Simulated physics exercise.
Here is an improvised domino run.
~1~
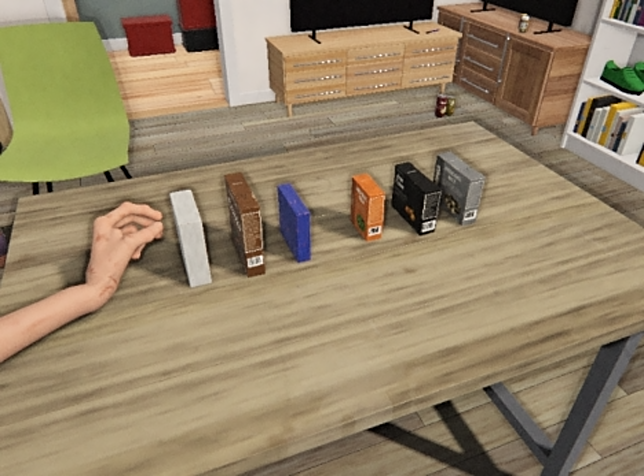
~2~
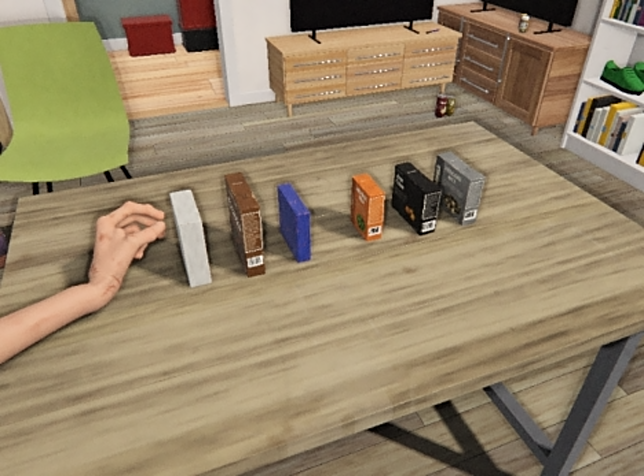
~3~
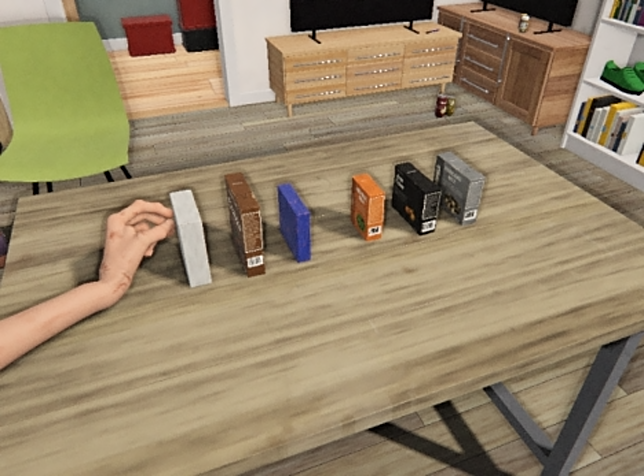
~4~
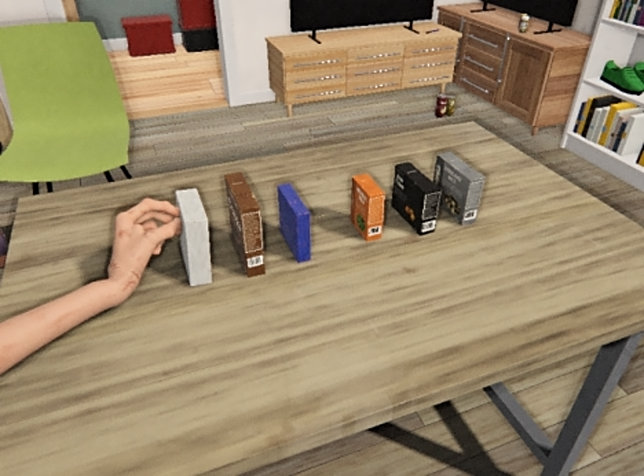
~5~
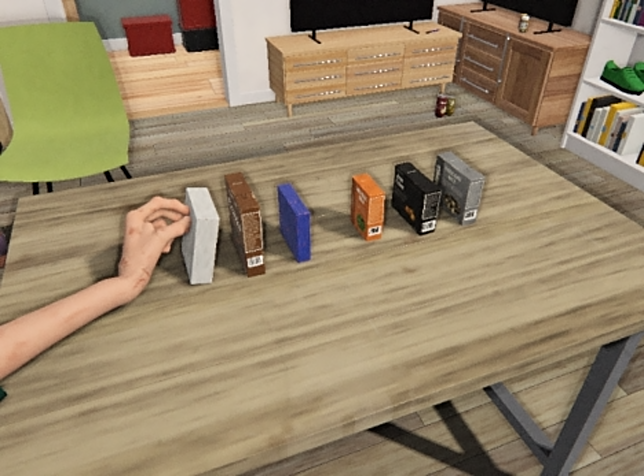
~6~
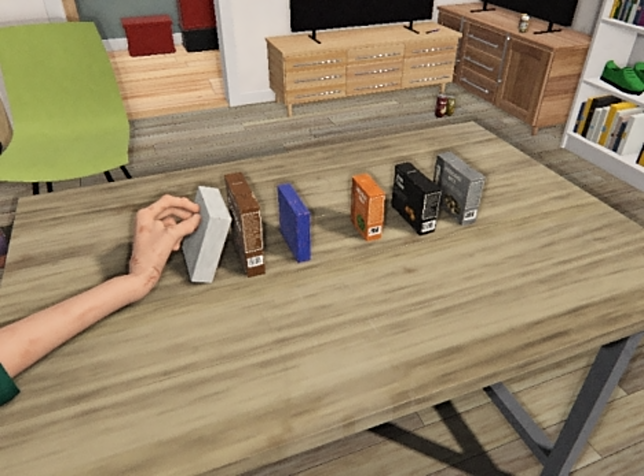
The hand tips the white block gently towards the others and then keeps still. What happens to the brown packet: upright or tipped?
The brown packet falls over.
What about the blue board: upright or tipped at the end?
The blue board tips over.
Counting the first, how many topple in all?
In all, 3.
Then, 0.30 s later than the last frame, white block 53° over; brown packet tilted by 31° near (266, 221).
Then, 0.40 s later than the last frame, white block 63° over; brown packet tilted by 45° near (279, 221); blue board tilted by 26°.
Then, 0.50 s later than the last frame, white block 72° over; brown packet tilted by 71° near (295, 227); blue board on its side.
When it is over, lying over on the table, brown packet and blue board; the other 2 as before. End places, in pixels of the last picture, brown packet near (300, 227).
